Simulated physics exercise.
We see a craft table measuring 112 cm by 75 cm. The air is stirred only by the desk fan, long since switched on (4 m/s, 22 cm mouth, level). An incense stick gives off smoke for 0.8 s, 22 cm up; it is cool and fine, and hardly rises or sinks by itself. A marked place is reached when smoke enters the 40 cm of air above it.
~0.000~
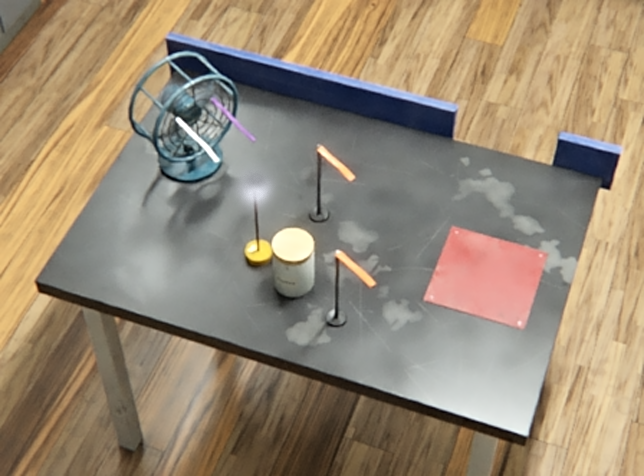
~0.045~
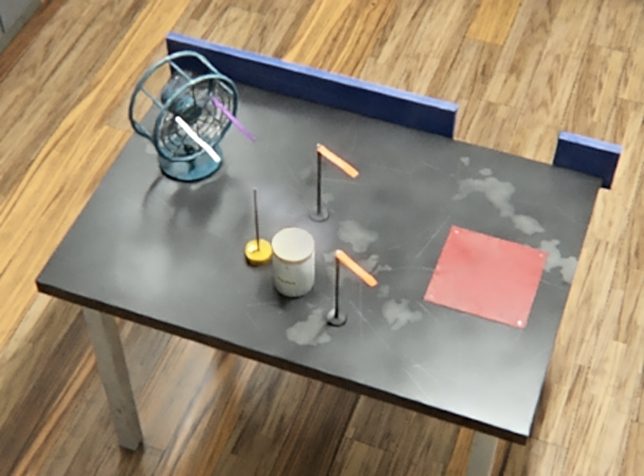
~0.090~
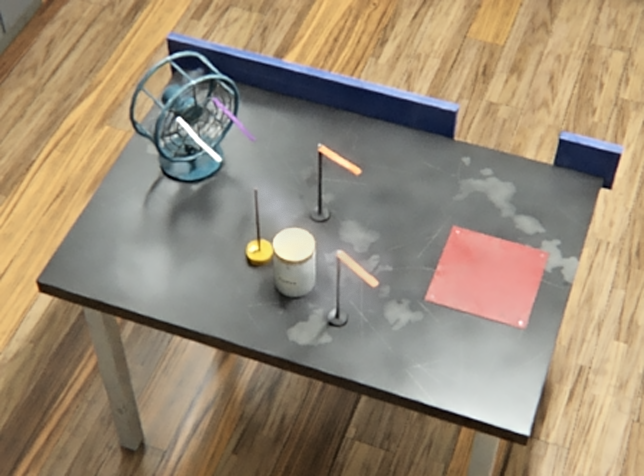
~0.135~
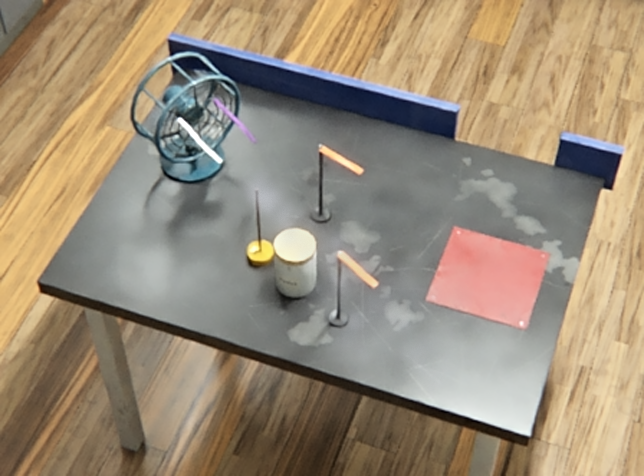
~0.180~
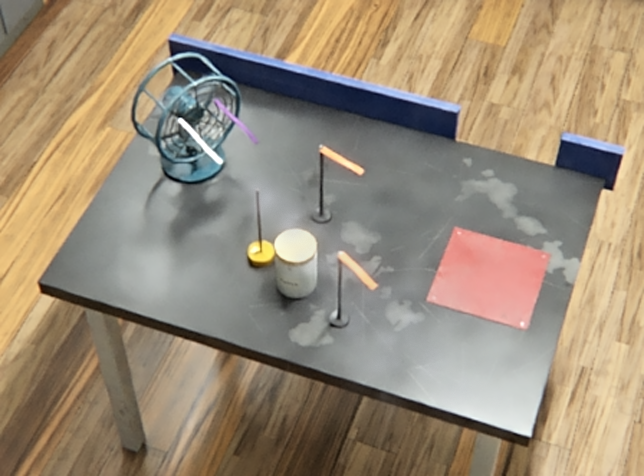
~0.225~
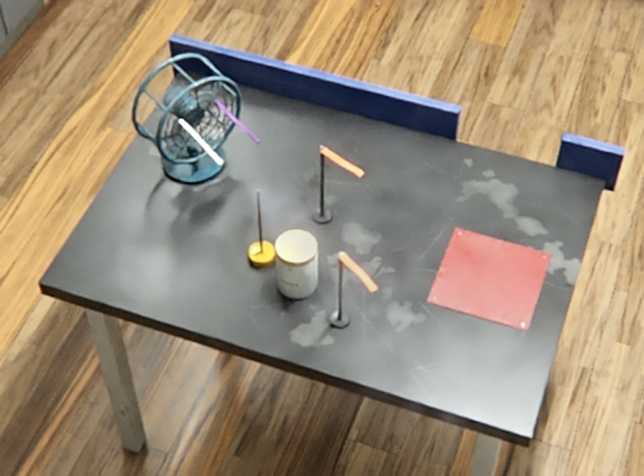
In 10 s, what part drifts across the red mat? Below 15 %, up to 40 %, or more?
It is under 15 % that passes there.
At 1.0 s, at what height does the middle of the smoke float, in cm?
About 20 cm.
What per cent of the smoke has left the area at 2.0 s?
Near 100 %.
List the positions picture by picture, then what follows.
In the first frame, the smoke is thickest near (255, 189), the incense stick stands at (255, 203) and the desk fan is at (184, 108).
In the second frame, the smoke is thickest near (296, 227) and reaches out to (319, 247) and the red mat is centred on (487, 276).
In the third frame, the smoke is thickest near (316, 252) and reaches out to (376, 285), a ribbon ends at (376, 285) and a ribbon ends at (359, 173).
In the fourth frame, the smoke is thickest near (340, 269) and reaches out to (427, 354) and the top of a jar is at (295, 245).
In the fifth frame, the smoke is thickest near (355, 289) and reaches out to (475, 393).
In the sixth frame, the smoke is thickest near (371, 302) and reaches out to (528, 438), a ribbon ends at (374, 290) and a ribbon ends at (362, 175).
By 1.0 s, 68 % is gone from the area; 0 % has passed over the red mat, and the middle of the rest is near (501, 432).
By 2.0 s, 99 % is gone from the area; 0 % has passed over the red mat.
By 4.0 s, 100 % is gone from the area; 0 % has passed over the red mat.
By 10.0 s, 100 % is gone from the area; 0 % has passed over the red mat.
